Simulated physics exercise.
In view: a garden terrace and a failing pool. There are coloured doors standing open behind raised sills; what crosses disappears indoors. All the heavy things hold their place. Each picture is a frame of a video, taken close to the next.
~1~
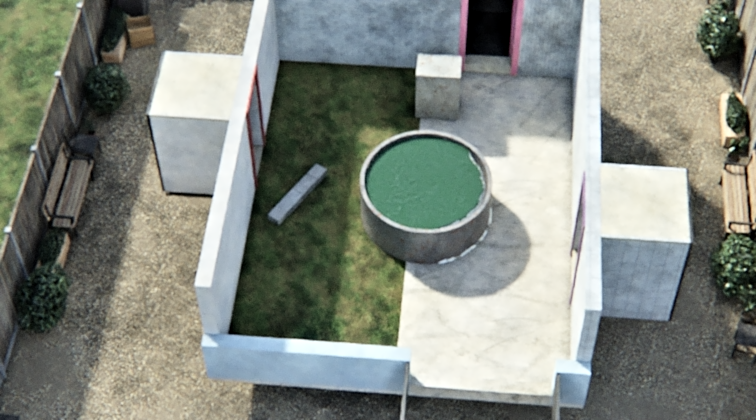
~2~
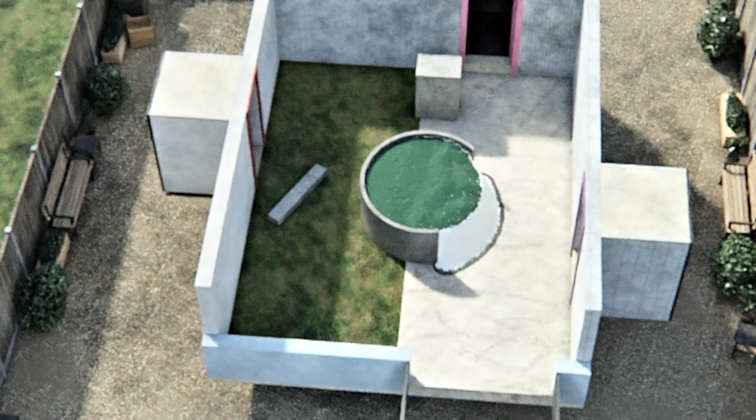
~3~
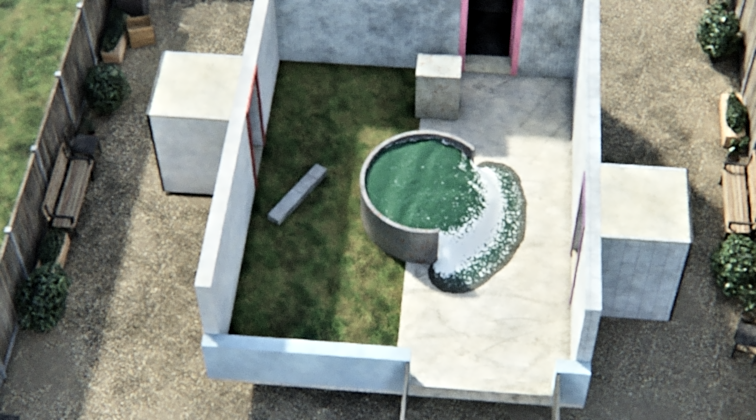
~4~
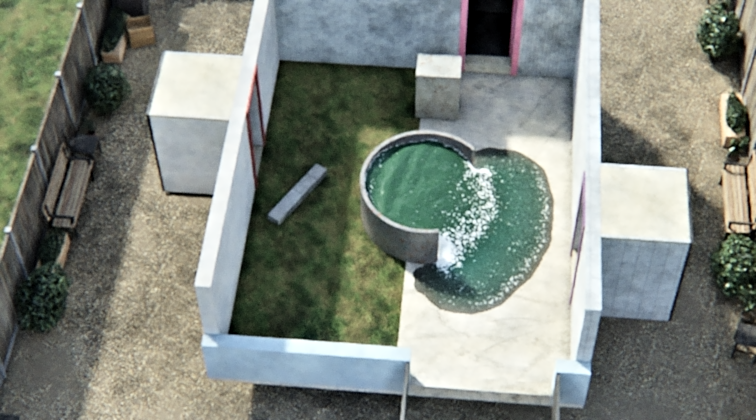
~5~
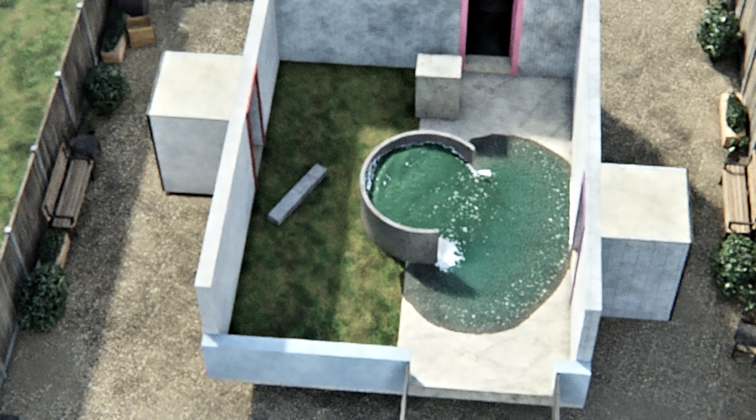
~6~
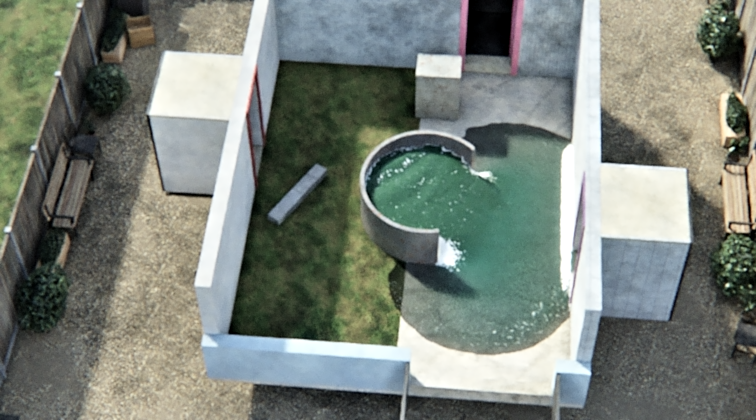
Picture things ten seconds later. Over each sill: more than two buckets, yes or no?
Red door: No, not more; purple door: Yes, more; pink door: No, not more.
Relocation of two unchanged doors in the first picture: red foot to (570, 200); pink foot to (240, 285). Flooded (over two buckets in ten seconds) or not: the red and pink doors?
The red door overflows, and the pink door falls short.
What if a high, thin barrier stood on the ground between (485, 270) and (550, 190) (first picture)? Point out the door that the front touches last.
It is the red one.
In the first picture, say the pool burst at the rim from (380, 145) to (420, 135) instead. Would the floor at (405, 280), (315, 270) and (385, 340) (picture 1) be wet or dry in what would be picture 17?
Respectively: Parched, parched and parched.
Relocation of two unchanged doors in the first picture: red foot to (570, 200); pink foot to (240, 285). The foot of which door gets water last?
That would be the door marked pink.
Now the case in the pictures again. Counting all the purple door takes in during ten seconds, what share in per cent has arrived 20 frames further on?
My estimate: Close to 100 per cent.
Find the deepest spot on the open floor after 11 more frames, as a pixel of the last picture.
About (564, 374).
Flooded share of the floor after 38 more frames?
Estimated share: About 75 %.
A moment on, water covers 35 % of the floor; the red door not reached, the purple door over two buckets in, the pink door not reached.
Next, water covers 35 % of the floor; the red door not reached, the purple door over two buckets in, the pink door wet at the sill, nothing in.
Then, water covers 45 % of the floor; the red door not reached, the purple door far over two buckets in, the pink door wet at the sill, nothing in.
Later, water covers 75 % of the floor; the red door not reached, the purple door far over two buckets in, the pink door wet at the sill, nothing in.
In the end, water covers 95 % of the floor; the red door under two buckets in, the purple door far over two buckets in, the pink door wet at the sill, nothing in.
